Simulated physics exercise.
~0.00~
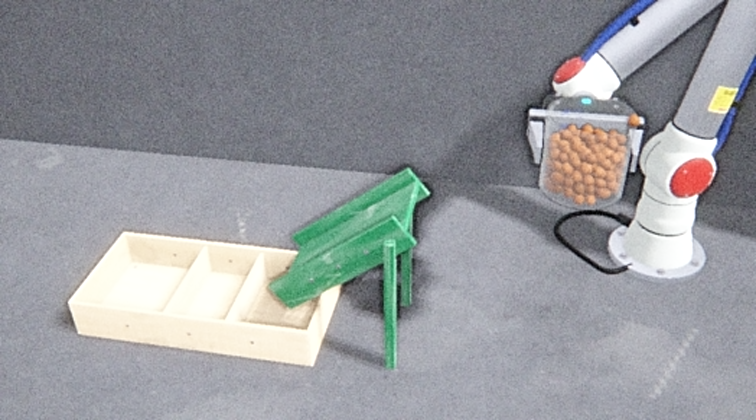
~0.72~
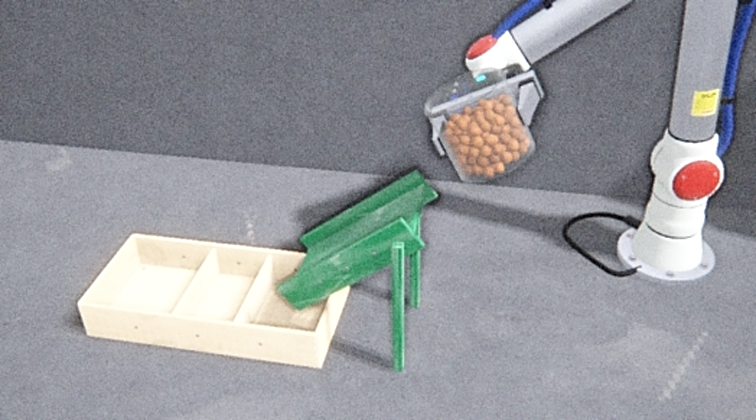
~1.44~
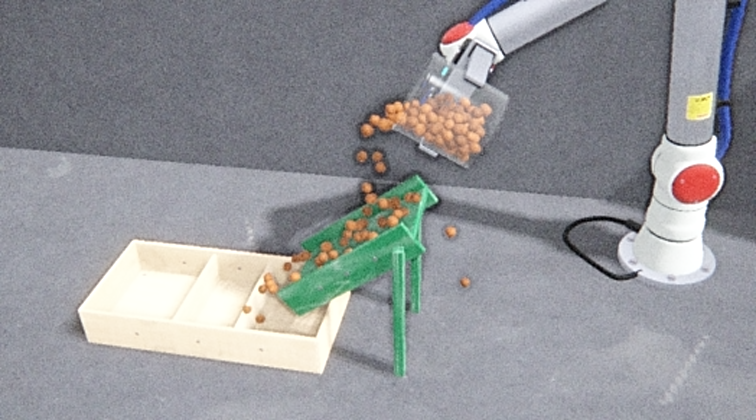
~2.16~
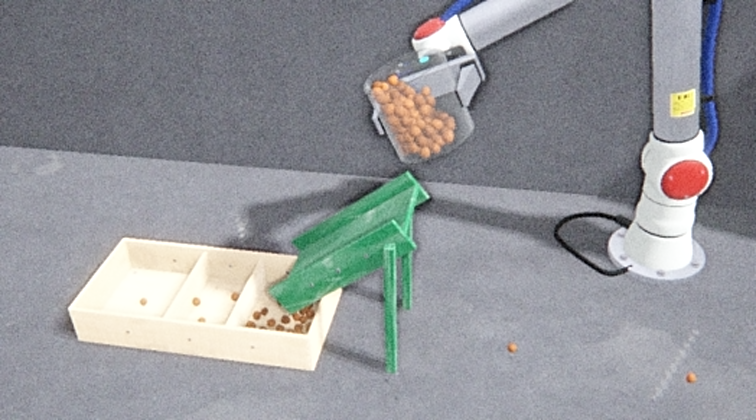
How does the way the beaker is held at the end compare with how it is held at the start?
At the start the beaker is held upright, but at the end it is leaning, with many of the pieces still inside.
